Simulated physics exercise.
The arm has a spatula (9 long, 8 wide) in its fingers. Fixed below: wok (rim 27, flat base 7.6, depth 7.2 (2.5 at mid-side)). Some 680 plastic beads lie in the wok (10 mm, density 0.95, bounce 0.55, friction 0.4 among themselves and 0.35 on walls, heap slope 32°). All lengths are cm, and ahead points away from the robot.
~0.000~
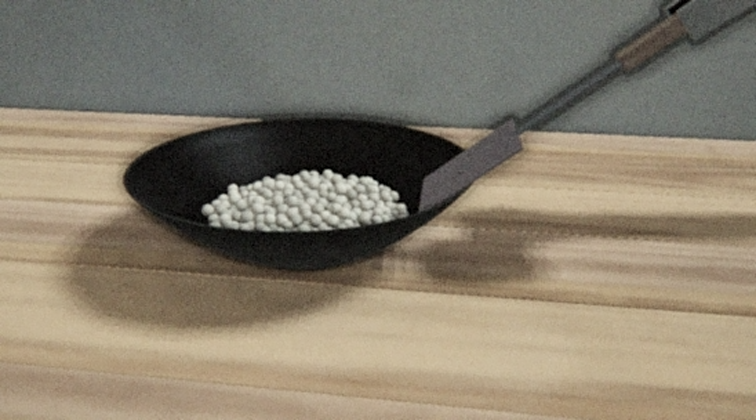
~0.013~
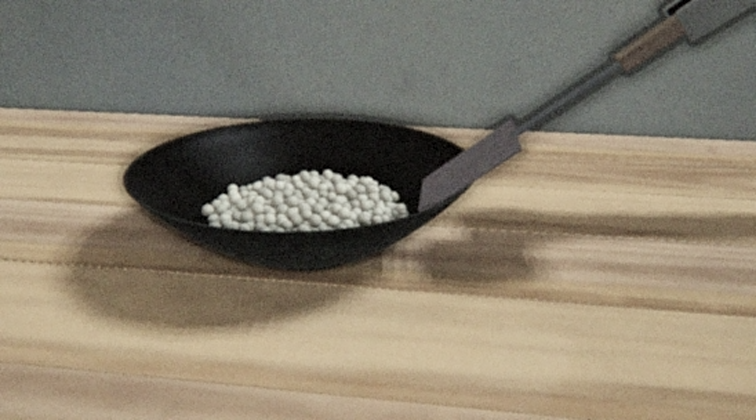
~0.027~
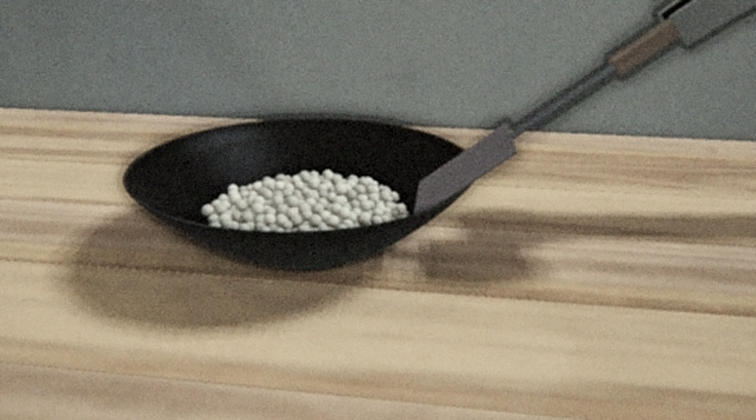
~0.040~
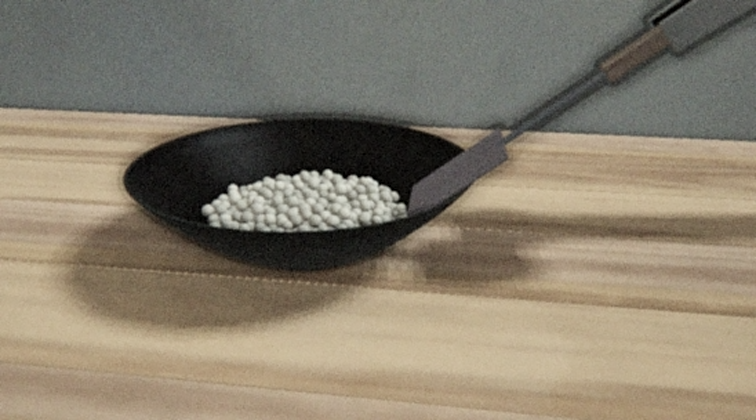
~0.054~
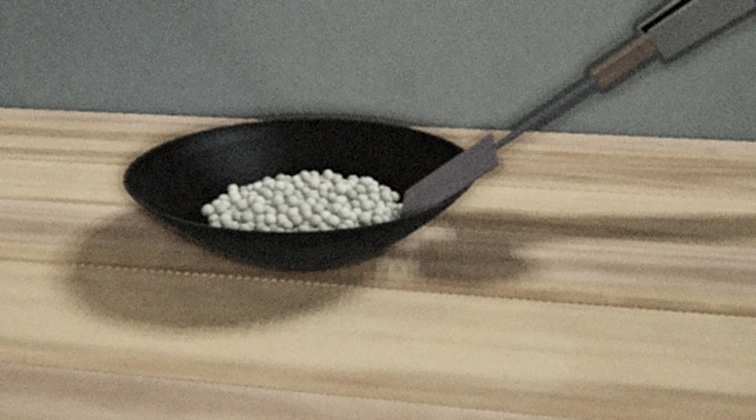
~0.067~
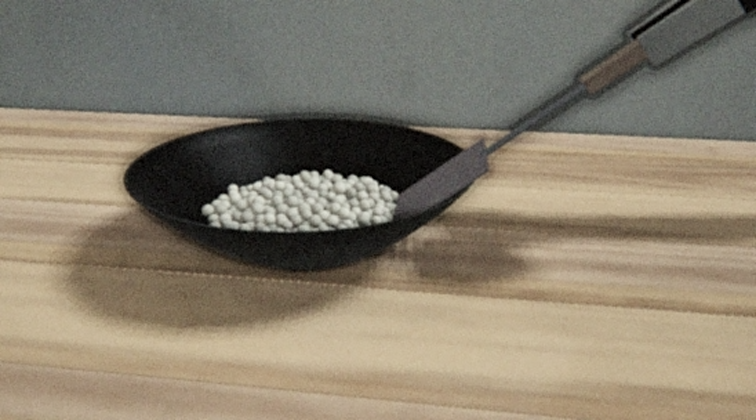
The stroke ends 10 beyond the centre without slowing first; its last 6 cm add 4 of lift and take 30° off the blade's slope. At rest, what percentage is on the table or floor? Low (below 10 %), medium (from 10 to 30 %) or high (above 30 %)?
On the table or floor the share is medium, from 10 to 30 %.
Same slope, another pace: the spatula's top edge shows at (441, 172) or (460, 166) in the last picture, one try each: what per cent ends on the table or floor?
About 45 and 35 per cent.
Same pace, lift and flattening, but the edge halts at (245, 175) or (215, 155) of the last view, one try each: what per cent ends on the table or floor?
About 0 and 0 per cent.
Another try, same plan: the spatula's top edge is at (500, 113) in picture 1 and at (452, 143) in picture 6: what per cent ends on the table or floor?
Some 35 per cent.
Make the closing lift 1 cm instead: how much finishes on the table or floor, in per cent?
Some 15 per cent.
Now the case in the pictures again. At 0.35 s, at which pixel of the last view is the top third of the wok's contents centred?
Around (216, 162).
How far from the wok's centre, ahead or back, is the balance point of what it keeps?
Roughly 4.0 cm ahead.
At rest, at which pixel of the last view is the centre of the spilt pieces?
Near (80, 222).
By 0.21 s, sloping 39°, highest piece 5 above the table; 683 in the wok.
By 0.35 s, sloping 30°, highest piece 8 above the table; 683 in the wok.
By 0.61 s, sloping 9°, highest piece 11 above the table; 563 in the wok, 93 on the table or floor, 27 on the blade or in flight.
By 1.66 s, sloping 9°, highest piece 7 above the table; 559 in the wok, 124 on the table or floor.
Final count, 559 in the wok, 124 on the table or floor. That is 18 % on the table or floor.
